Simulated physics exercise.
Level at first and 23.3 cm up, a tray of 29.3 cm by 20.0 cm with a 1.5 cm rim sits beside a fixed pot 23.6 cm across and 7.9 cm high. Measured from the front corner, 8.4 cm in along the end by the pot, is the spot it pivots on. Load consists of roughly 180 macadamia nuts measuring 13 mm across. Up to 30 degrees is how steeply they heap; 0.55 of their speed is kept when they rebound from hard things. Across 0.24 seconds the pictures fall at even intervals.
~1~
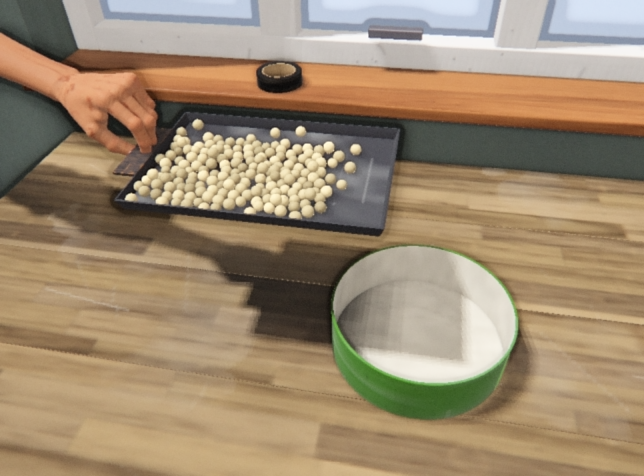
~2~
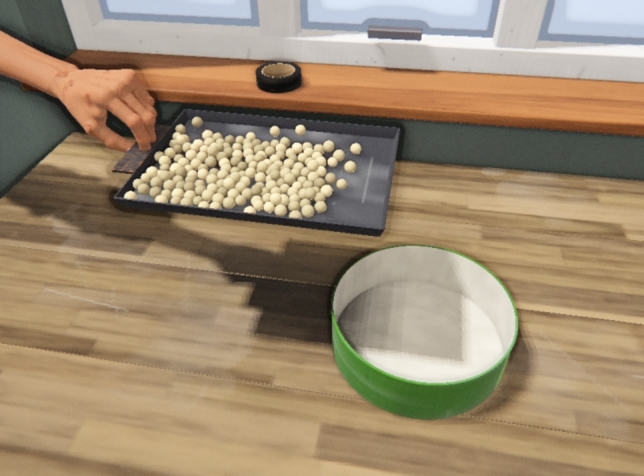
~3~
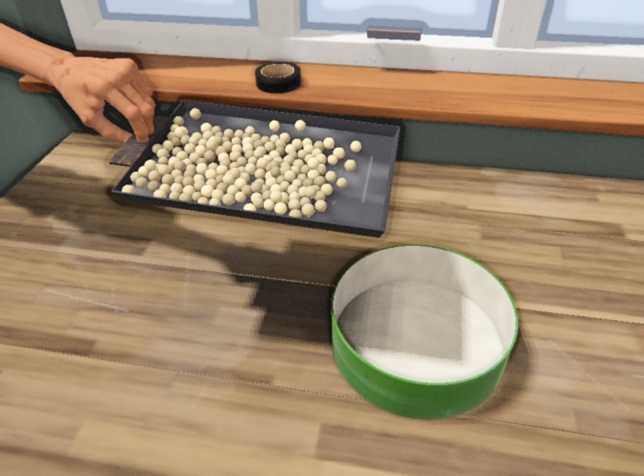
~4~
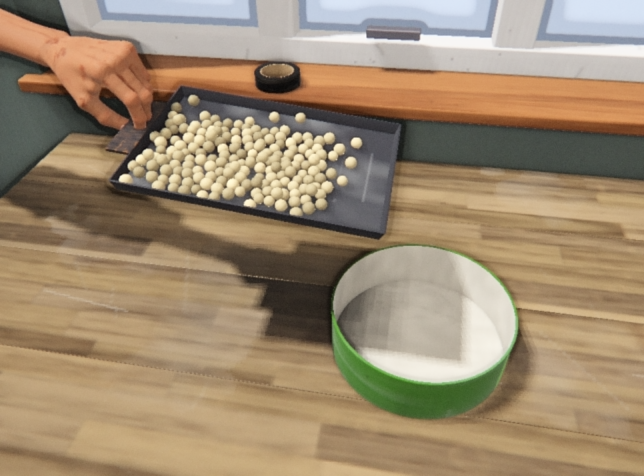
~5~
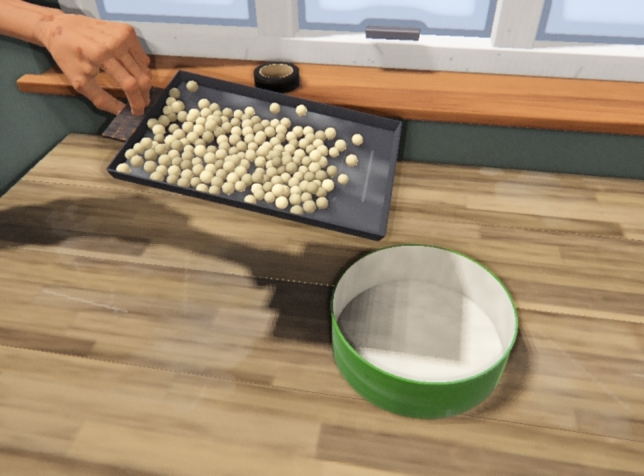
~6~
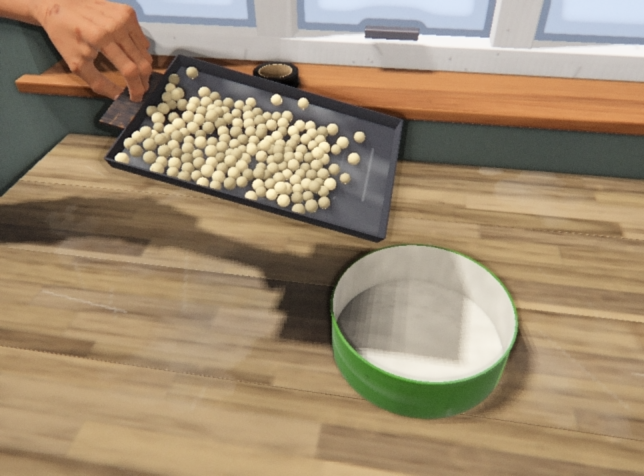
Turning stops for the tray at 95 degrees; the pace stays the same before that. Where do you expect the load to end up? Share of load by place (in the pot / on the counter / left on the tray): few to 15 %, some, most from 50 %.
Pot: Most; counter: Few; left on the tray: Few.
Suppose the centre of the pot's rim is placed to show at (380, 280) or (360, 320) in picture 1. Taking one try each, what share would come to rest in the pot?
First try about 70 per cent, second try about 95 per cent.
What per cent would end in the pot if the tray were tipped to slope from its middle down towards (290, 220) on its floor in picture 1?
I'd say close to 50 %.
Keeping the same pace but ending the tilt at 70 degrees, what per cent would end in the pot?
Estimated share: About 90 %.
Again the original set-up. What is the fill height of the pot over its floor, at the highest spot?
I'd put it at close to 3.0 centimetres.
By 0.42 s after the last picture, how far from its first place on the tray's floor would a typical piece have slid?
Displacement on the tray: About 10 cm.
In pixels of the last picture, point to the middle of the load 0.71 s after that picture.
Look near (394, 246) in the last picture.
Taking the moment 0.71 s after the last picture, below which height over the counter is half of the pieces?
I'd say near 20 cm.
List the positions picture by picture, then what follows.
In the first frame, tray tilt 0 degrees, front corners at (121, 198) and (380, 225); middle of the pieces at (236, 174); pot at (423, 305).
In the second frame, tray tilt 1 degrees, front corners at (120, 196) and (380, 226); middle of the pieces at (235, 172).
In the third frame, tray tilt 3 degrees, front corners at (118, 189) and (381, 227), lowest corner right front; middle of the pieces at (235, 167).
In the fourth frame, tray tilt 8 degrees, front corners at (115, 178) and (381, 229), lowest corner right front; middle of the pieces at (234, 160).
In the fifth frame, tray tilt 12 degrees, front corners at (112, 167) and (381, 232), lowest corner right front; middle of the pieces at (234, 152).
In the sixth frame, tray tilt 16 degrees, front corners at (110, 156) and (381, 234), lowest corner right front; middle of the pieces at (242, 151); pot at (422, 304).
Then, 0.42 s after the last picture, tilt 54 degrees; the tray holds 95 %, the pot 0 %.
Then, 0.71 s after the last picture, tilt 80 degrees; the tray holds 50 %, the pot 30 %.
Then, 1.09 s after the last picture, tilt 95 degrees; the tray holds 0 %, the pot 95 %.
In the end, pot 95 %, counter 5 %, tray 0 %.
